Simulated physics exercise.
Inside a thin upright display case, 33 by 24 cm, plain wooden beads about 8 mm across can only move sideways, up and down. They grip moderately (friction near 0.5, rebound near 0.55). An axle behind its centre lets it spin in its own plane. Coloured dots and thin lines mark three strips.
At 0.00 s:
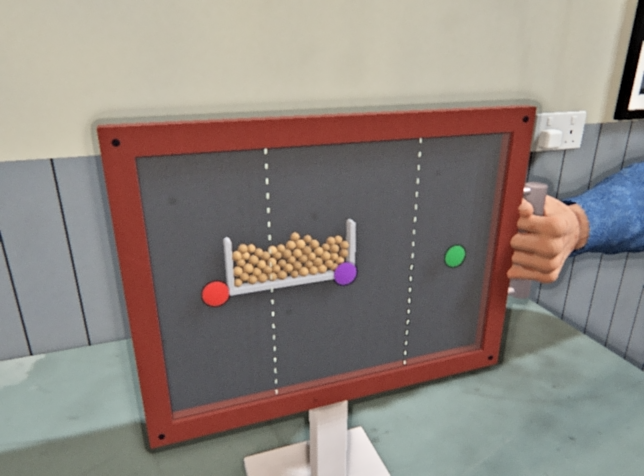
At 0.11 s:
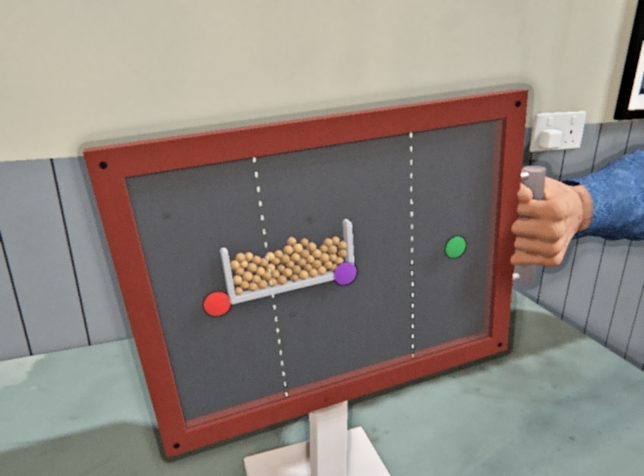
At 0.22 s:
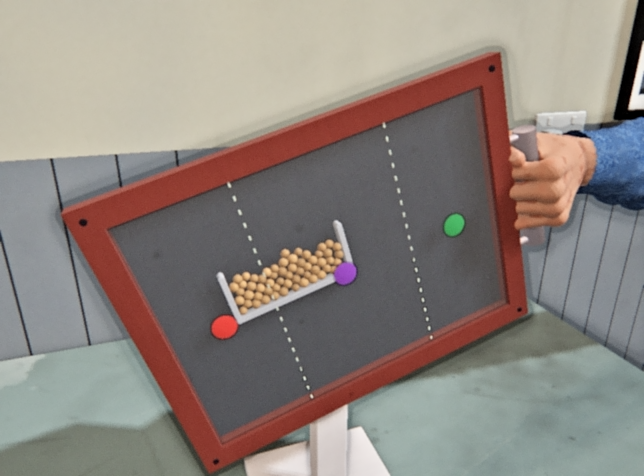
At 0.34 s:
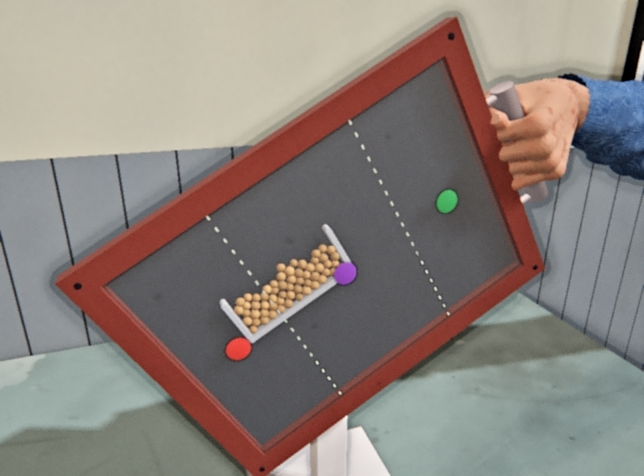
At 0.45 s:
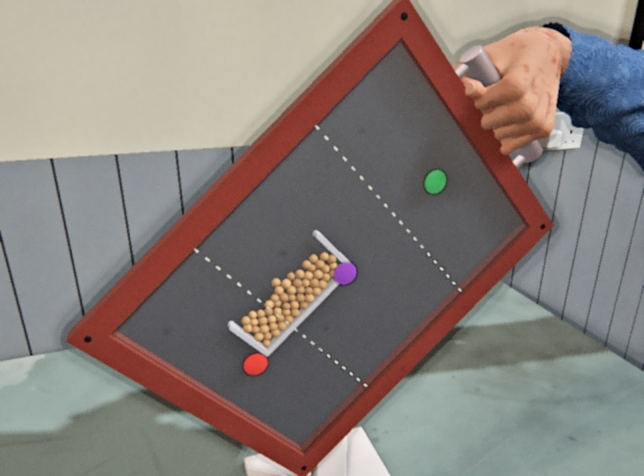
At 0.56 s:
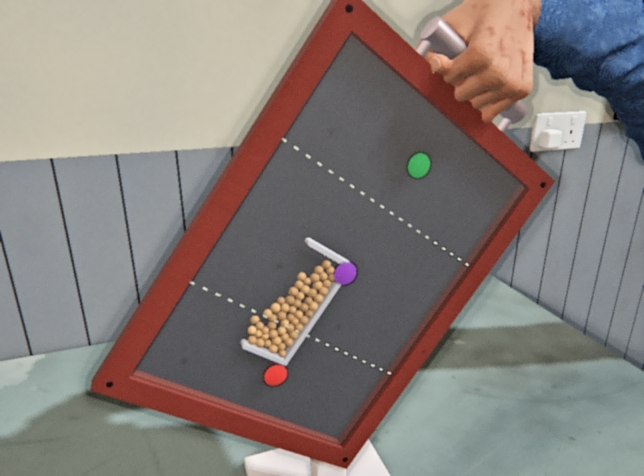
On a pale green tabletop, a hand steadily turning a red-framed display case anticlockwise, its tray of wooden beads tilting down leftward.
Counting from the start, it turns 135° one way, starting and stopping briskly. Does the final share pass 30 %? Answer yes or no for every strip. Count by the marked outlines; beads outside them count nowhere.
Red strip: Yes; purple strip: No; green strip: No.
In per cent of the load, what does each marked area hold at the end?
Red strip: 100; purple strip: 0; green strip: 0.
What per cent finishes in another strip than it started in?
About 70 per cent.
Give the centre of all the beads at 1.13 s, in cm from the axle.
Some 1 cm left and 15 cm below.
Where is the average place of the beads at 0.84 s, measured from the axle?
Some 4 cm left and 8 cm below.
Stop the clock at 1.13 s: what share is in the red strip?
About 100 per cent.
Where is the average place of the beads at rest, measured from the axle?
Some 3 cm right and 16 cm below.
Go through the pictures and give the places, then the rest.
Level; about 60 beads; load centre (291, 260); top bead (295, 237); red (216, 294), purple (345, 273), green (455, 256), in the first picture.
Turned 5° anticlockwise; load centre (290, 264); top bead (292, 242), in the second picture.
Turned 17° anticlockwise; load centre (288, 275); top bead (329, 244); wall ends (221, 278) to (337, 225), in the third picture.
Turned 30° anticlockwise; load centre (289, 287); top bead (323, 249), in the fourth picture.
Turned 42° anticlockwise; load centre (291, 298); top bead (324, 257), in the fifth picture.
Turned 54° anticlockwise; load centre (292, 311); top bead (327, 265); red (276, 375), purple (345, 273), green (419, 166), in the sixth picture.
After 0.84 s, it stands 85° anticlockwise; the beads' middle is 4 cm left of and 8 cm below the centre; red 65 %, purple 35 %.
After 1.13 s, it stands 117° anticlockwise; the beads' middle is 1 cm left of and 15 cm below the centre; red 100 %.
After 1.37 s, it stands 135° anticlockwise; the beads' middle is 3 cm right of and 16 cm below the centre; red 100 %.
Settled by 1.8 s, it stands 135° anticlockwise; red 100 %, purple 0 %, green 0 %.
